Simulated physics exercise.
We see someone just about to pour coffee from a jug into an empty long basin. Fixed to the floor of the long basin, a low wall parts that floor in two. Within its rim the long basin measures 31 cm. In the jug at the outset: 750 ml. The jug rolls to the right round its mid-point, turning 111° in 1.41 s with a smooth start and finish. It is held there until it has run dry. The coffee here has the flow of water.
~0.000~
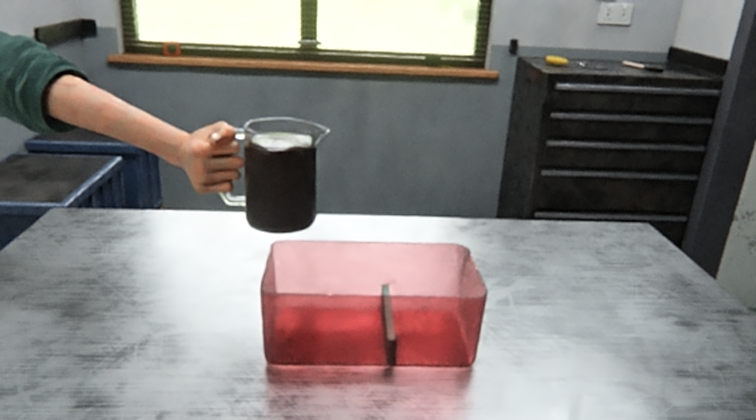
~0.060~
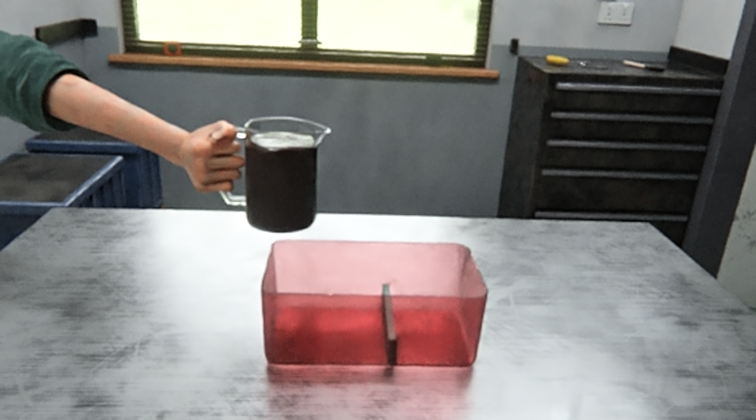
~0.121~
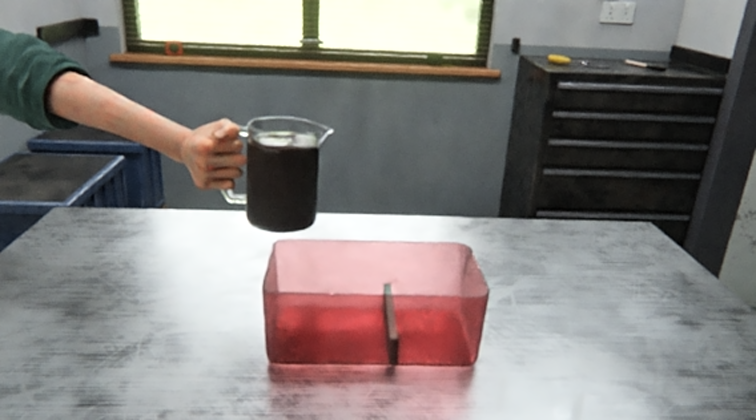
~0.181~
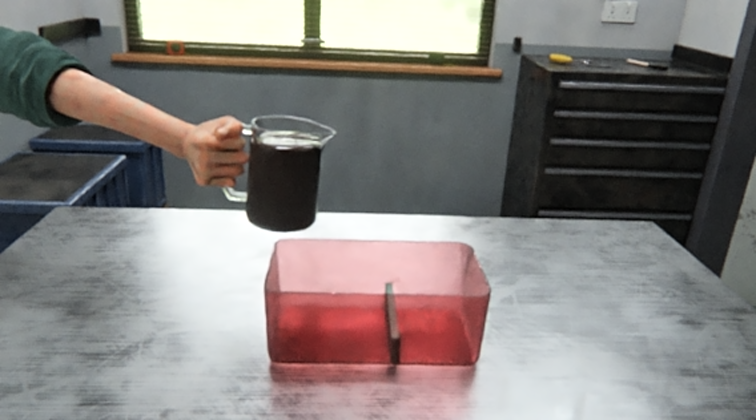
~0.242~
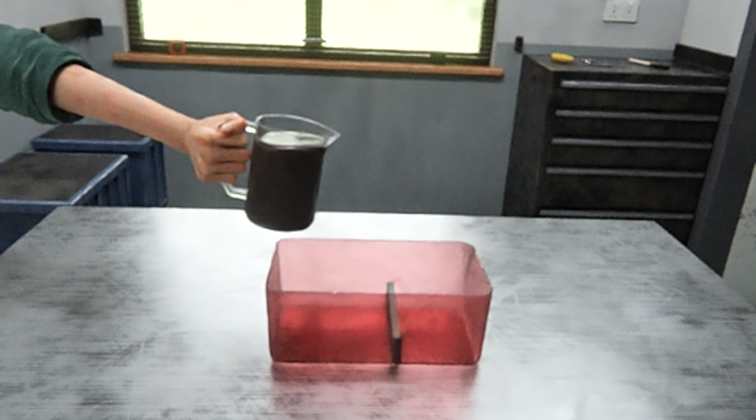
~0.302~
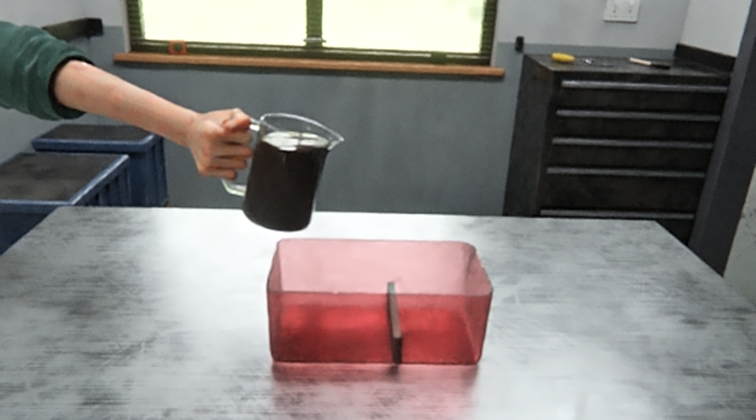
A glass jug of dark coffee, gripped by a hand reaching in from the left, hangs almost upright and nearly still above a translucent red basin divided by a low wall. The hand then gradually tilts the jug slightly to the right, while the basin stays in place on the table.
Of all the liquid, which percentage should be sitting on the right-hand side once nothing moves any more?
Around 31 per cent should be sitting there.
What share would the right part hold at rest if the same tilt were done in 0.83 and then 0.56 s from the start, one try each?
Roughly 15 per cent the first time and 10 per cent the second.
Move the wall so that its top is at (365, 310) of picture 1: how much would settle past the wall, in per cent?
Roughly 80 %.
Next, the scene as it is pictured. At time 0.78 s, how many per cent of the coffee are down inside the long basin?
I'd estimate some 4 percent of the liquid.
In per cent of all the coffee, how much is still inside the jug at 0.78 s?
Roughly 86 %.
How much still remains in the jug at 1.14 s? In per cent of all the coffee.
About 34 % is still there.
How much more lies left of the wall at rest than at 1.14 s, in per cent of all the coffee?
It comes to some 44 per cent.
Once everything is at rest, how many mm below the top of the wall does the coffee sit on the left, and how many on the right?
About 24 mm on the left, about 30 mm on the right.
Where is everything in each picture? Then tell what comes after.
In the first frame, tilt 0°; pouring edge (329, 130); surface from (247, 139) to (315, 142); the long basin's rim runs from (266, 265) to (477, 270); the wall's top is at (389, 311).
In the second frame, tilt 0°; pouring edge (330, 130); surface from (248, 139) to (316, 142).
In the third frame, tilt 2°; pouring edge (333, 130); surface from (251, 138) to (318, 141).
In the fourth frame, tilt 4°; pouring edge (336, 132); surface from (254, 138) to (322, 141).
In the fifth frame, tilt 8°; pouring edge (340, 135); surface from (257, 140) to (326, 141).
In the sixth frame, tilt 12°; pouring edge (343, 139); surface from (259, 140) to (331, 142).
After 0.78 s the tilt is 65° and 86 per cent is still to pour, 2 is left of the wall and 2 right of it.
After 1.14 s the tilt is 101° and 34 per cent is still to pour, 24 is left of the wall and 24 right of it.
After 1.51 s the tilt is 111° and 2 per cent is still to pour, 64 is left of the wall and 30 right of it.
After 1.91 s the tilt is 111° and 0 per cent is still to pour, 67 is left of the wall and 31 right of it.
In the end 67 per cent lies left of the wall, 31 right of it and 1 outside.
